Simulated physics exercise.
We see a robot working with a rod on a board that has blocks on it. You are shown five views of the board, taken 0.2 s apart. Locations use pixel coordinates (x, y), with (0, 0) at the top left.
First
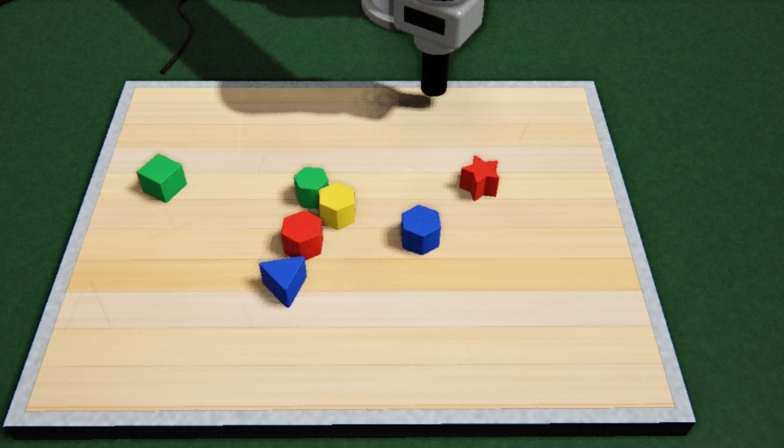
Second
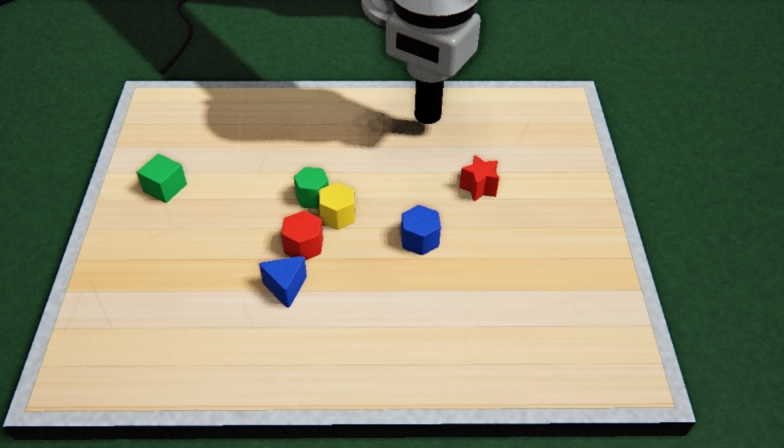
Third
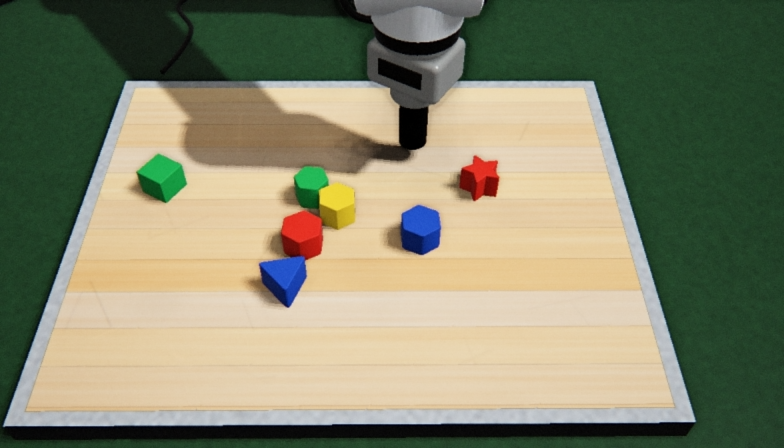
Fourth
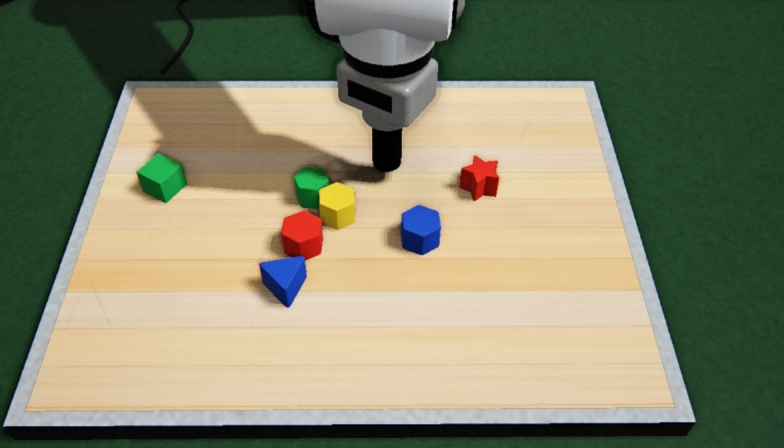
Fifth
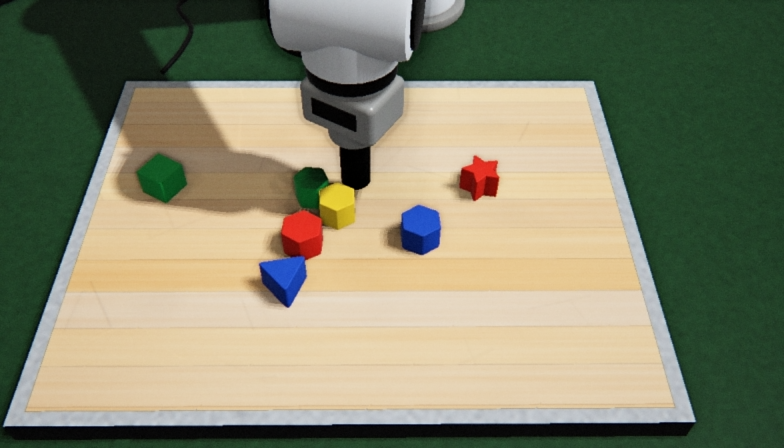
On a wooden board scattered with colored blocks, a robot arm moved its black rod from the top edge down and to the left, nearing the yellow and green hexagonal blocks, while every block stayed still.
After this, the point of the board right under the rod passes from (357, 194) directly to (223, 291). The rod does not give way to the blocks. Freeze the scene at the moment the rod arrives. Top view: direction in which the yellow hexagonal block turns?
It rotates counterclockwise.
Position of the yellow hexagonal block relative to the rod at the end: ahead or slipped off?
I expect it to be in front.
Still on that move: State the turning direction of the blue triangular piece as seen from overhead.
Direction: Anticlockwise.
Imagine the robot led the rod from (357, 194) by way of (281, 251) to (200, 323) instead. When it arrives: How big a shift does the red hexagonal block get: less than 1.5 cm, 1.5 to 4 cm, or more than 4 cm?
The largest band: Over 4 cm.
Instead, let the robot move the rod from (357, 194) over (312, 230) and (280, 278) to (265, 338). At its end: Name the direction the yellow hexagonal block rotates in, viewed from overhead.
It twists with the clock when seen from above.
What follows on the original path. One third of the way, rod at (313, 211); blue triangular piece at (276, 281), turned 15° anticlockwise; red hexagonal block at (272, 252); green hexagonal block at (307, 178); yellow hexagonal block at (297, 228).
Two thirds of the way, rod at (268, 243); blue triangular piece at (273, 292), turned 40° anticlockwise; red hexagonal block at (227, 291), turned 15° anticlockwise; green hexagonal block at (307, 178); yellow hexagonal block at (251, 263), turned 15° anticlockwise.
At the end, rod at (220, 278); blue triangular piece at (273, 292), turned 40° anticlockwise; red hexagonal block at (196, 337), turned 35° anticlockwise; green hexagonal block at (307, 178); yellow hexagonal block at (207, 302), turned 30° anticlockwise.
